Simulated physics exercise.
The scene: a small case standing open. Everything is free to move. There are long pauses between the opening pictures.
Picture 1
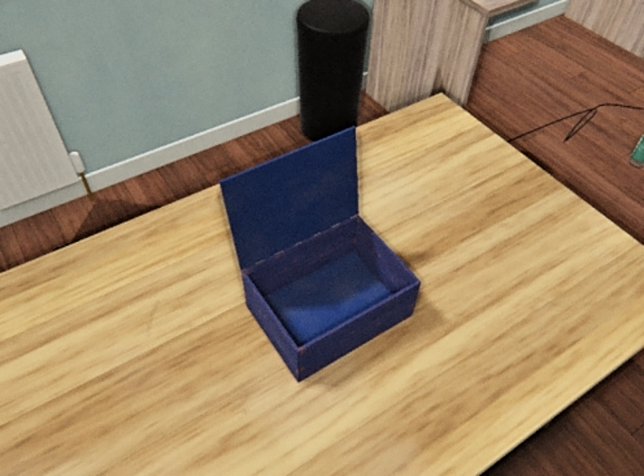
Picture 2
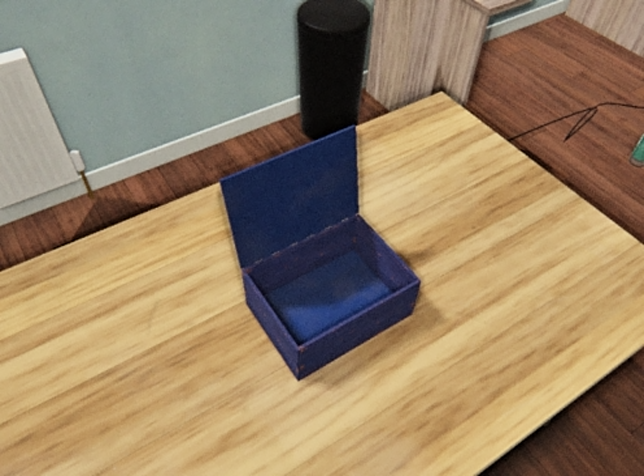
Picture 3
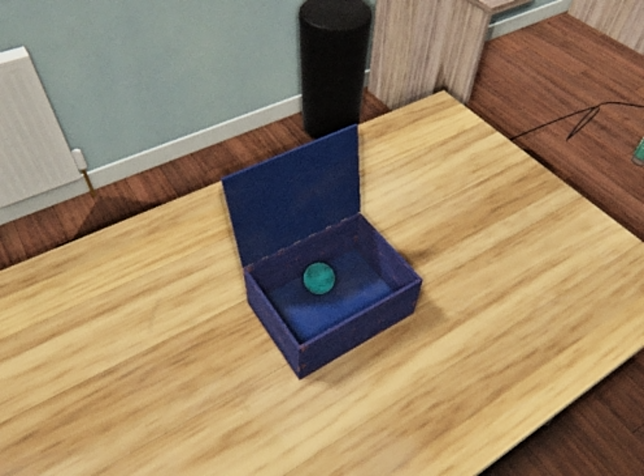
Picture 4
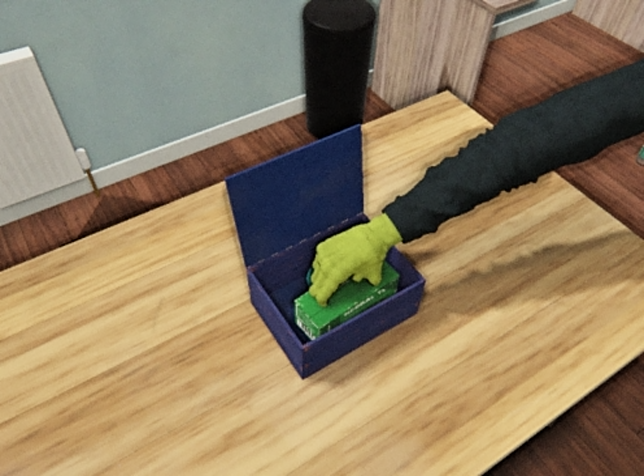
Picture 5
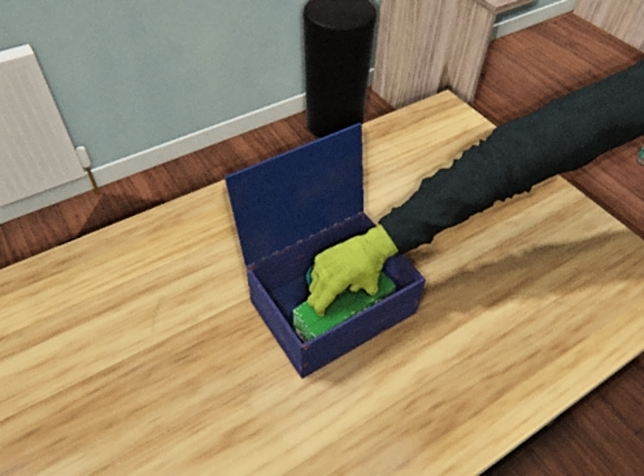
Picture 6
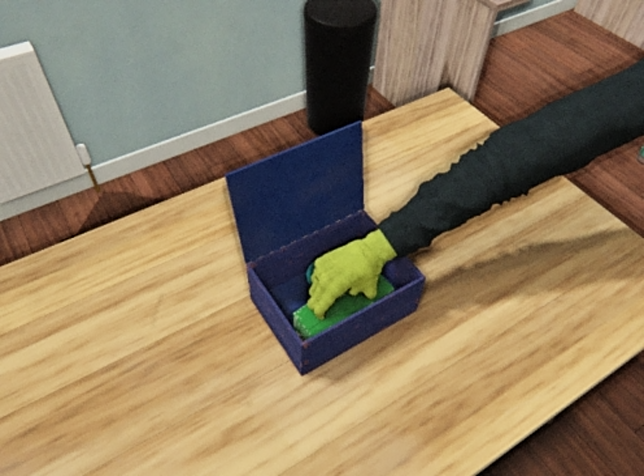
A yellow-green gloved hand on a dark sleeve reaches in from the right and lowers a green carton into an open blue case, where a turquoise ball has appeared. The case stands on a pale wooden table seen from above at an angle, its lid raised at the back. Behind are a black cylinder, a blue-grey wall and a white panel at left, the view shifting barely.
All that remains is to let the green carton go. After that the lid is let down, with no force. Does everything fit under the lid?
As it turns out, it closes.
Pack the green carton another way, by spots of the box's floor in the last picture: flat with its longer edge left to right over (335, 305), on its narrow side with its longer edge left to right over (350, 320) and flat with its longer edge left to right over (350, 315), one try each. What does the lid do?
In the first case it closes; in the second case it closes; in the third case it shuts flat.
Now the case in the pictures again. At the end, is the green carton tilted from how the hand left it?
It keeps its pose.
Then, 1.10 s past the last view, lid starting down.
Then, 1.60 s past the last view, lid 59° above the rim.
Then, 1.90 s past the last view, lid 37° above the rim.
Then, 2.20 s past the last view, lid 12° above the rim.
Finally, lid shut; both still in place. Final places as the last picture's camera would see them, green carton near (344, 311).
